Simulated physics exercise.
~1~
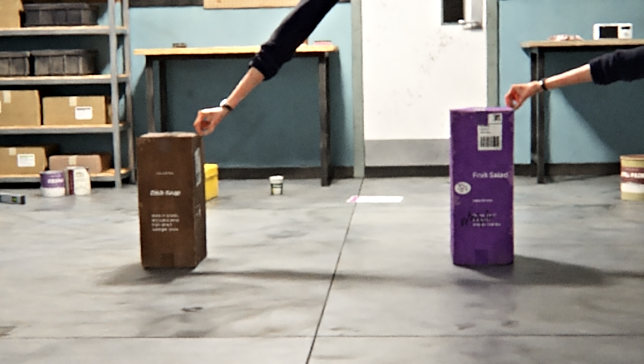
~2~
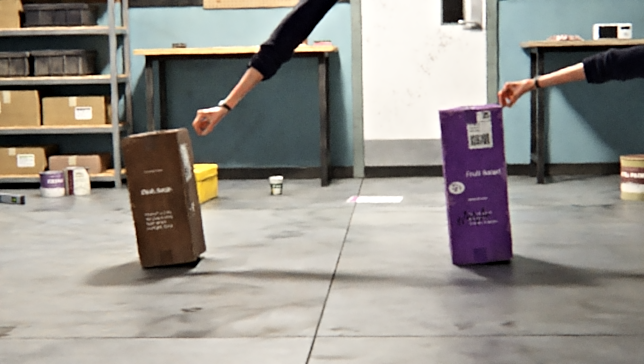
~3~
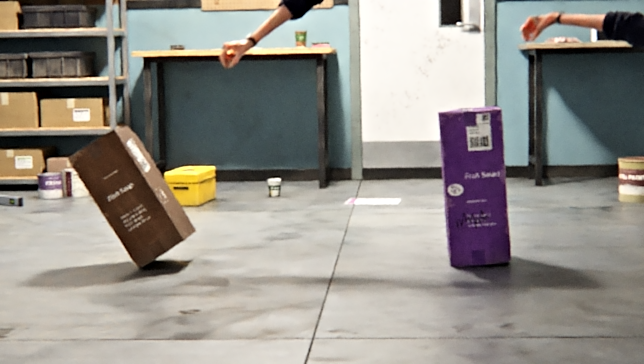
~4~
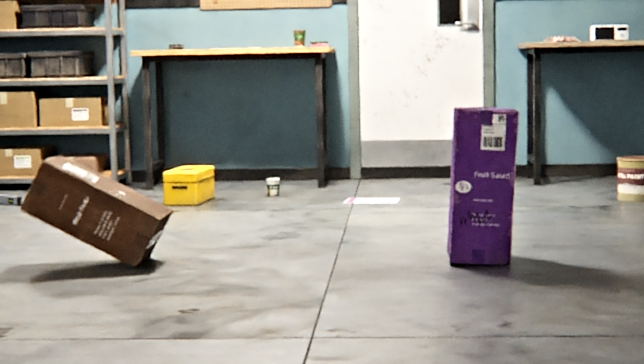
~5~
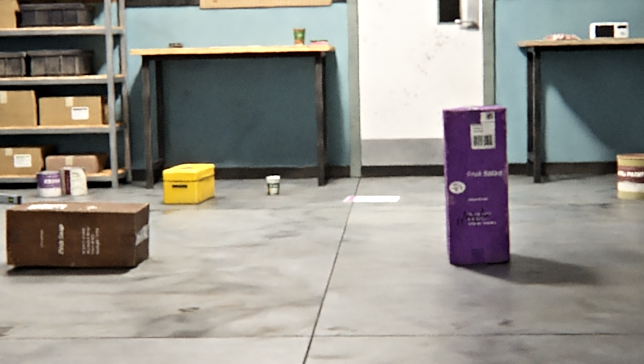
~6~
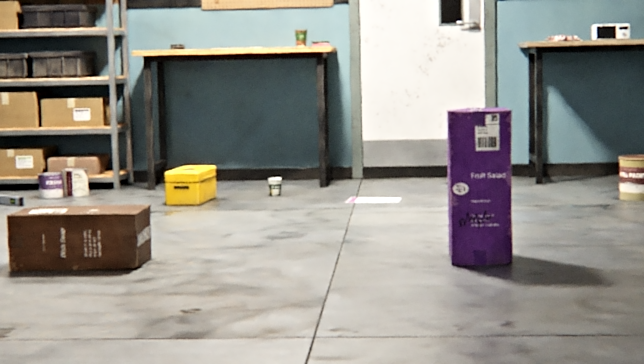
In a workshop with a concrete floor, shelves and wooden benches, a tall brown parcel and a tall purple parcel stand apart, each with a hand at its top. The hands push both parcels to the left, and each one tilts. As the arms draw back, the brown parcel keeps leaning farther over its lower edge, while the purple one tips only slightly. The brown parcel topples to the left and lands flat on its side. The purple parcel rocks a little, settles back on its base and ends upright, while the brown one lies still.
